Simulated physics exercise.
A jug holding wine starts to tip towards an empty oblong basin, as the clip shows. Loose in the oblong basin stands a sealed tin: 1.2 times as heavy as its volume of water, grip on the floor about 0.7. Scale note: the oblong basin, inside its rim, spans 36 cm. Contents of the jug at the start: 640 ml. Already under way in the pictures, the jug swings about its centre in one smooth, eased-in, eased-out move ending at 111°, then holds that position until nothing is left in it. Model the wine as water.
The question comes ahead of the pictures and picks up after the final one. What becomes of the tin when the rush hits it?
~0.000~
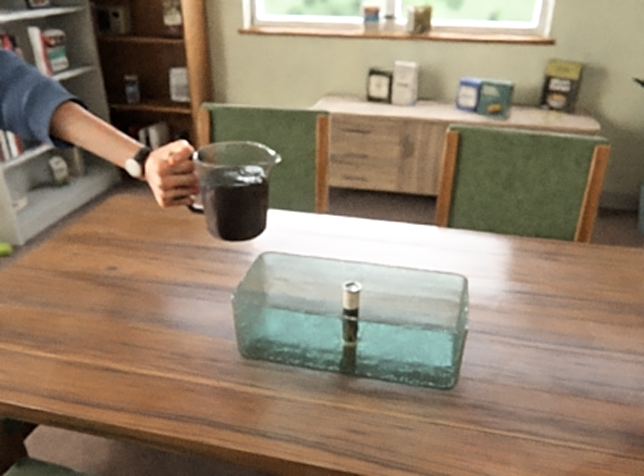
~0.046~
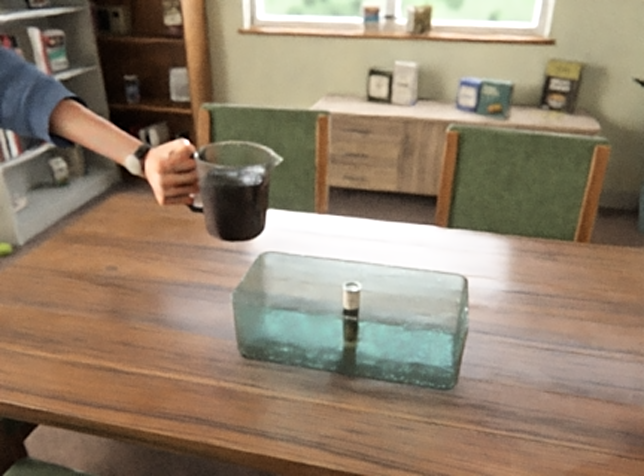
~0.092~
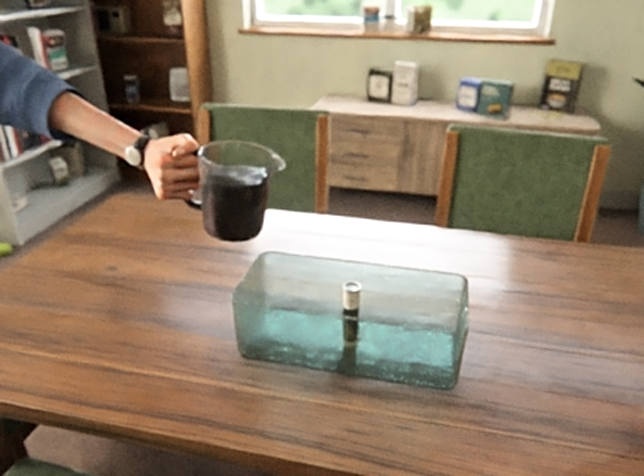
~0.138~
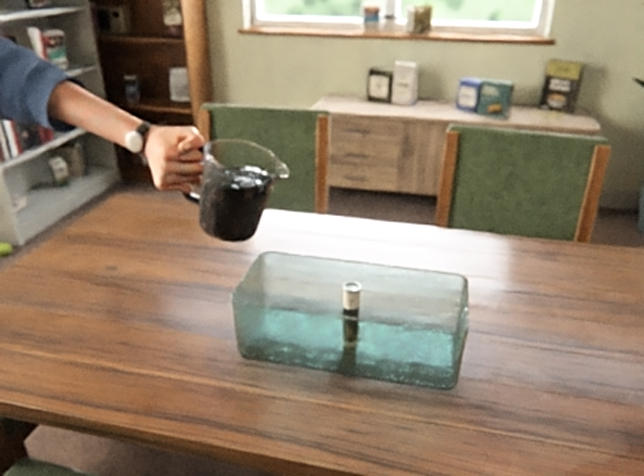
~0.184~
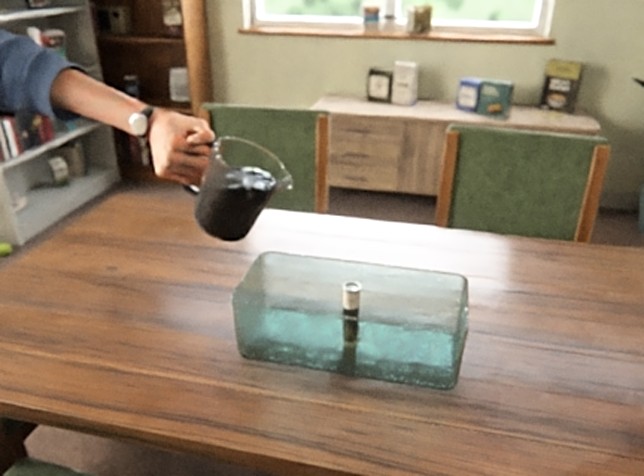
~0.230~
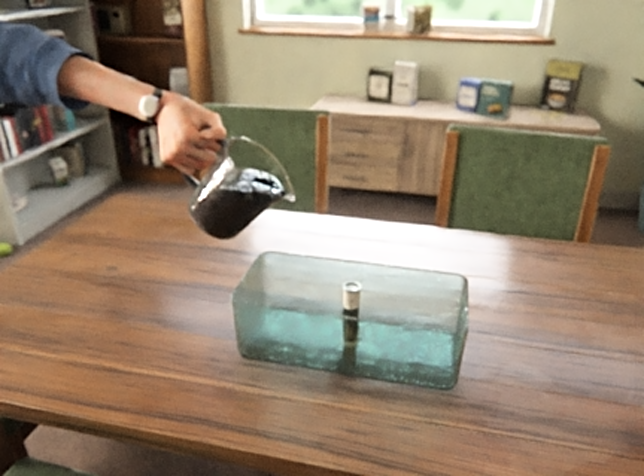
I'd say it will ride it out.
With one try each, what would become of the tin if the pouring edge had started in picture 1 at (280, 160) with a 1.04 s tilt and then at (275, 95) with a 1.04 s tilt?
In the first try it remains standing; in the second it comes down.
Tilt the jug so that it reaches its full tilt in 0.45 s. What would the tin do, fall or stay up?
Result: Tin upright.
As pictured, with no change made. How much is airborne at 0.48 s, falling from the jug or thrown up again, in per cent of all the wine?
Some 28 per cent, I reckon.
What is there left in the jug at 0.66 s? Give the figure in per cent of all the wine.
Around 10 in a hundred is still there.
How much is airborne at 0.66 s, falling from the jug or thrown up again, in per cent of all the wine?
I'd put it at about 14 per cent of the liquid.
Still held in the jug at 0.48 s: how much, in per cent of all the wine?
I'd put it near 54 percent.
By 0.48 s the tilt is 105° and 53 per cent is still to pour; the tin stands where it began.
By 0.66 s the tilt is 111° and 9 per cent is still to pour; the tin stands where it began.
By 0.85 s the tilt is 111° and 0 per cent is still to pour; the tin stands where it began.
By 1.06 s the tilt is 111° and 0 per cent is still to pour; the tin stands where it began.
At rest the tin stands where it began.
